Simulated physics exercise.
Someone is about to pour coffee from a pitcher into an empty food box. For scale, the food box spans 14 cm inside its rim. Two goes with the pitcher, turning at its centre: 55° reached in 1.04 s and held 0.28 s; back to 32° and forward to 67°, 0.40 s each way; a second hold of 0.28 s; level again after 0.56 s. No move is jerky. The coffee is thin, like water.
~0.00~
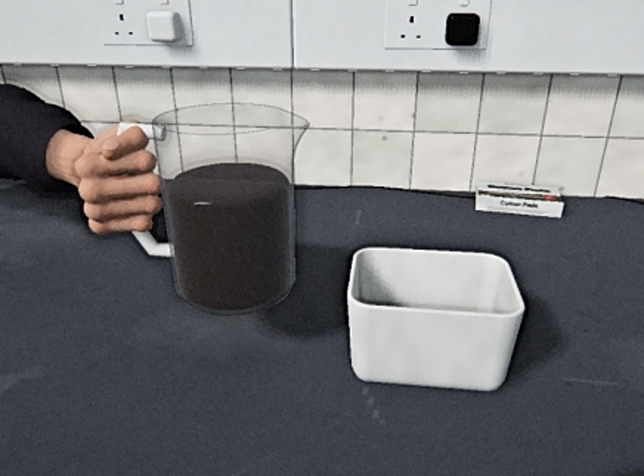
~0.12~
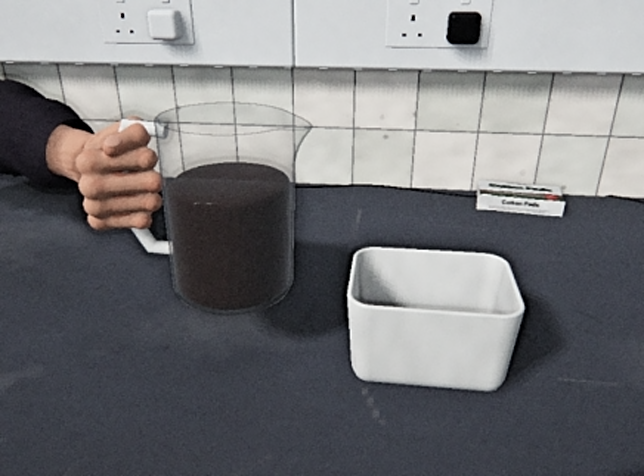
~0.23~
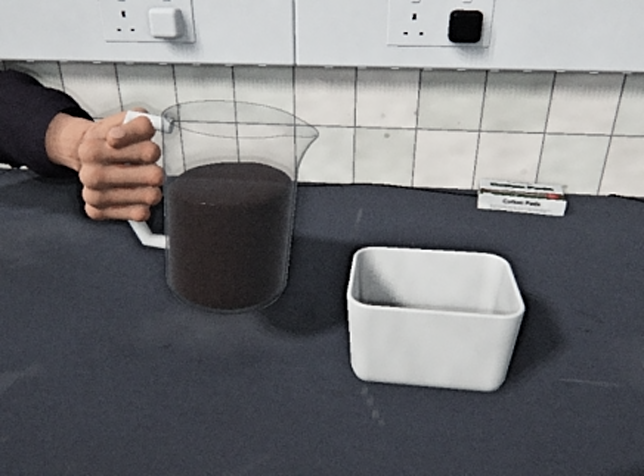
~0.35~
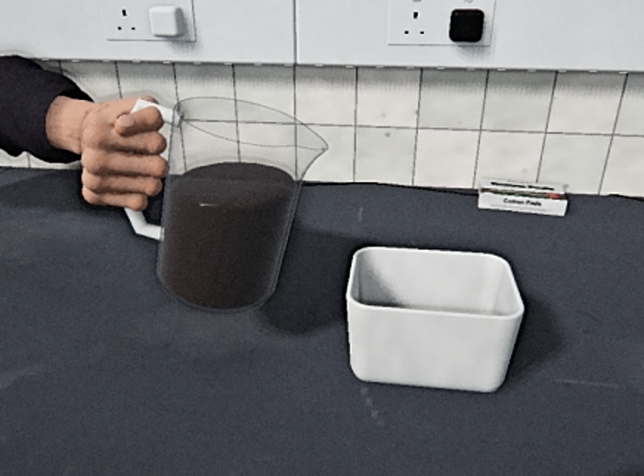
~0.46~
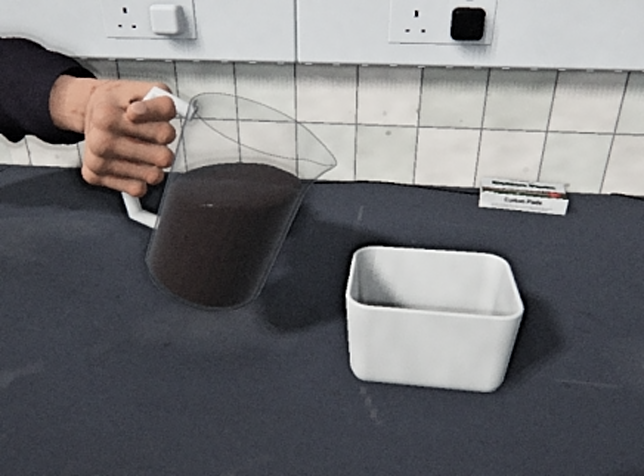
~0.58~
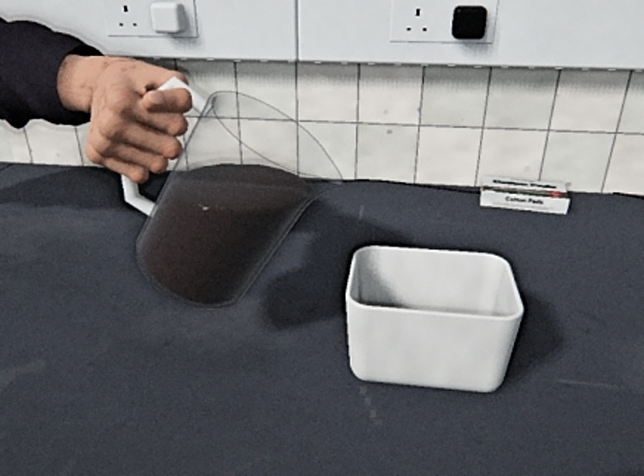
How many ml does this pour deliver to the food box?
About 335 ml.
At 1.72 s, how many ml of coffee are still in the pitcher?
Close to 740 ml.
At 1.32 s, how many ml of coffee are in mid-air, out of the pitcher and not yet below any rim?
Close to 20 ml.
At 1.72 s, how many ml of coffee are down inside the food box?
Close to 120 ml.
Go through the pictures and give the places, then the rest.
Tilt 0°; pouring edge (309, 123); surface from (172, 177) to (290, 181); the food box's rim runs from (353, 276) to (514, 285), in the first frame.
Tilt 2°; pouring edge (311, 125); surface from (174, 176) to (291, 182), in the second frame.
Tilt 6°; pouring edge (319, 133); surface from (175, 176) to (294, 182), in the third frame.
Tilt 14°; pouring edge (328, 146); surface from (176, 178) to (296, 183), in the fourth frame.
Tilt 23°; pouring edge (337, 163); surface from (170, 195) to (303, 185), in the fifth frame.
Tilt 32°; pouring edge (343, 182); surface from (162, 198) to (312, 187), in the sixth frame.
Then, 1.32 s in, the tilt is 55° and the food box has 85 ml, the pitcher 765 ml, and 0 ml is on the work surface.
Then, 1.72 s in, the tilt is 32° and the food box has 120 ml, the pitcher 745 ml, and 0 ml is on the work surface.
Then, 2.40 s in, the tilt is 67° and the food box has 255 ml, the pitcher 575 ml, and 0 ml is on the work surface.
Then, 2.80 s in, the tilt is 13° and the food box has 335 ml, the pitcher 530 ml, and 0 ml is on the work surface.
Finally, the food box has 335 ml, the pitcher 530 ml, and 0 ml is on the work surface.
